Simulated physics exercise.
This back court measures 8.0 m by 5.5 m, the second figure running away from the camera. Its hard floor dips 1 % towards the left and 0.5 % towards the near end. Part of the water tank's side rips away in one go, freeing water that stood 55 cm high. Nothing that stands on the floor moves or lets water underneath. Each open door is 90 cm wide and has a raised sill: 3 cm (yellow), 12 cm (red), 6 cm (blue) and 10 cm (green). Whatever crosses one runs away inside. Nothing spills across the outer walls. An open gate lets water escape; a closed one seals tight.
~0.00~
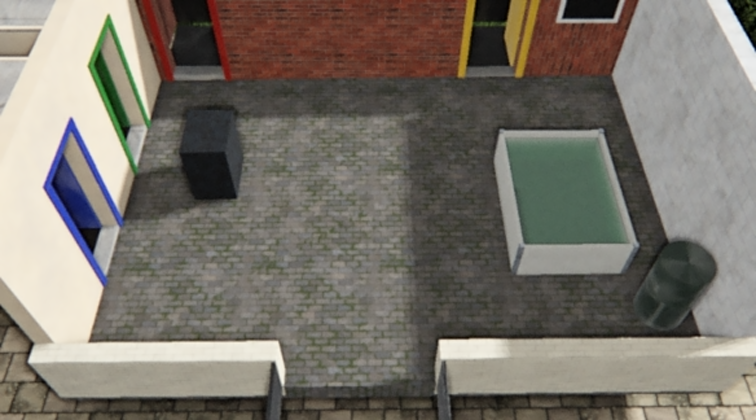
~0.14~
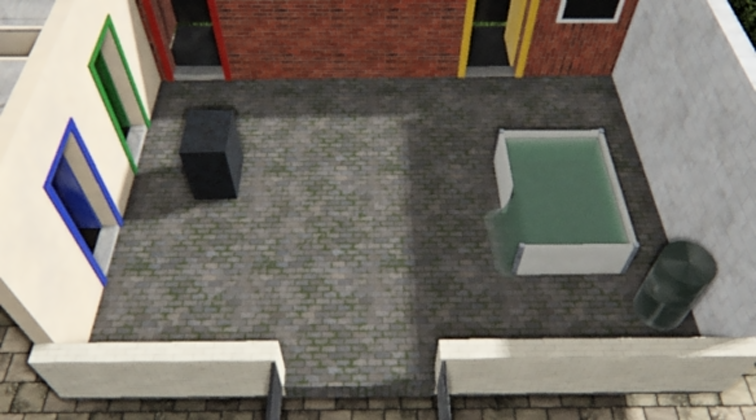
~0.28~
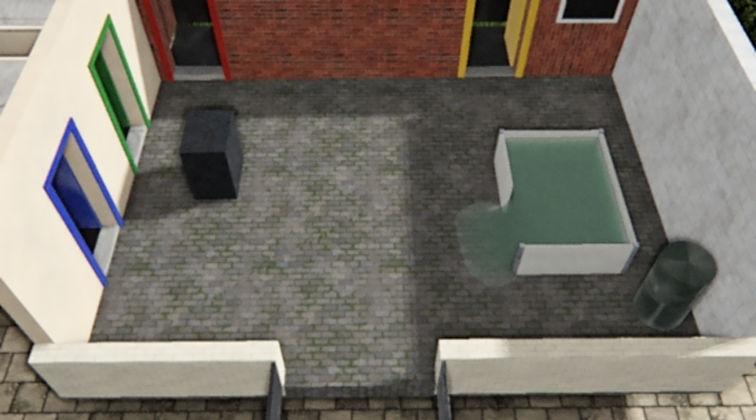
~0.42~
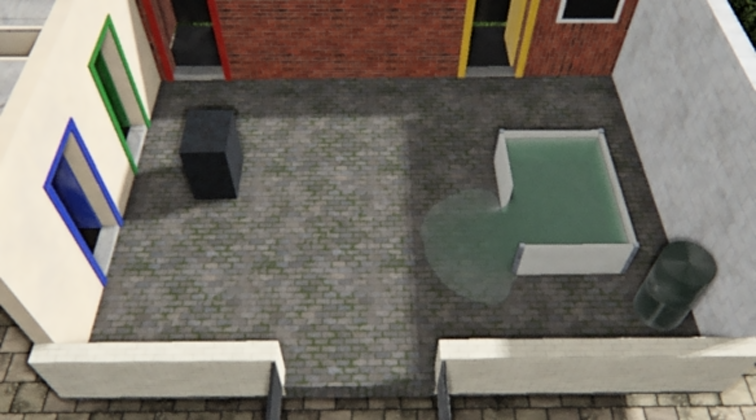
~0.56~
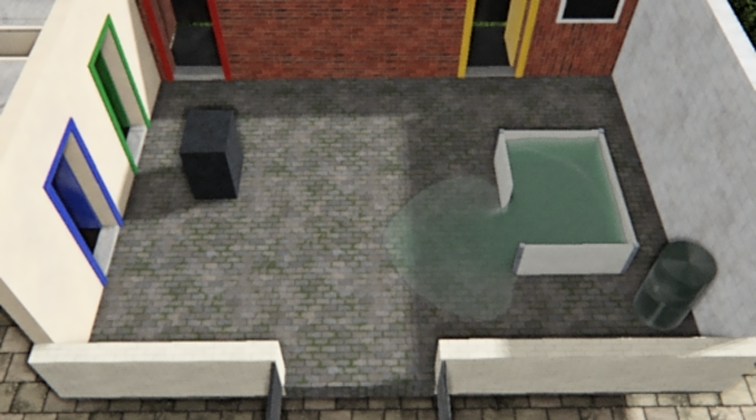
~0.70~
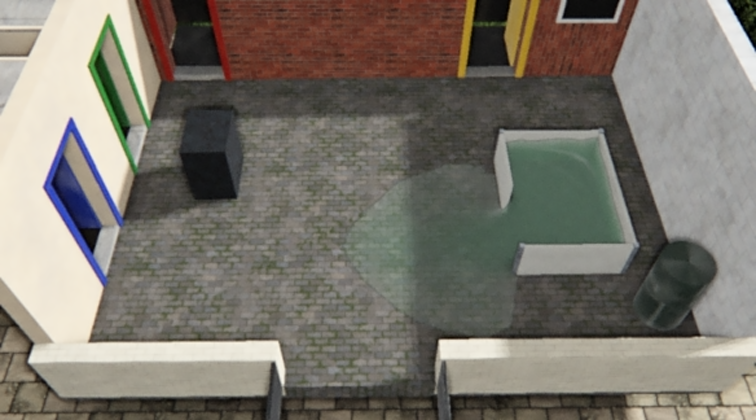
We see a walled, paved court with a dark box and a white-sided tank of greenish water; part of the tank's left side gives way, and water pours out, spreading leftward across the paving in a widening, rounded sheet.
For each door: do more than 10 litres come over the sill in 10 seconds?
The water let in: At the yellow door it stays under the limit; at the red door it does not reach the limit; at the blue door it passes the limit; at the green door it keeps below the limit.
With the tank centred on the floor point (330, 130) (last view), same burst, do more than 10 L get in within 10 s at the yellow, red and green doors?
Against that limit: Yellow below, red over, green over.
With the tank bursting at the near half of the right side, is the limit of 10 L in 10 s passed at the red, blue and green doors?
Against that limit: Red under, blue below, green below.
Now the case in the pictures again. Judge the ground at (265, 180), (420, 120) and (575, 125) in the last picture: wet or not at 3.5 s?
In that order: Wet, not reached, not reached.
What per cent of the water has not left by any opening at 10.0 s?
About 78 per cent.
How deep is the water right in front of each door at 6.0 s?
In cm: Yellow 0, red 8, blue 9, green 5.
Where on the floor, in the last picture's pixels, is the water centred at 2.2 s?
At about (453, 235).
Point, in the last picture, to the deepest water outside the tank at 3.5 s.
Around (109, 371).
After 1.4 s water covers 30 % of the floor and is deepest (30 cm) near (503, 248); yellow door not reached, red door not reached, blue door not reached, green door not reached.
After 2.2 s water covers 45 % of the floor and is deepest (22 cm) near (503, 248); yellow door not reached, red door not reached, blue door 4 cm at the sill, 0 L in, green door not reached.
After 3.5 s water covers 55 % of the floor and is deepest (22 cm) near (109, 371); yellow door not reached, red door 2 cm at the sill, 0 L in, blue door 14 cm at the sill, 30 L in, green door 2 cm at the sill, 0 L in.
After 6.0 s water covers 55 % of the floor and is deepest (12 cm) near (153, 112); yellow door not reached, red door 8 cm at the sill, 0 L in, blue door 9 cm at the sill, 75 L in, green door 5 cm at the sill, 0 L in.
After 10.0 s water covers 60 % of the floor and is deepest (10 cm) near (81, 371); yellow door not reached, red door 6 cm at the sill, 0 L in, blue door 7 cm at the sill, 83 L in, green door 8 cm at the sill, 0 L in.
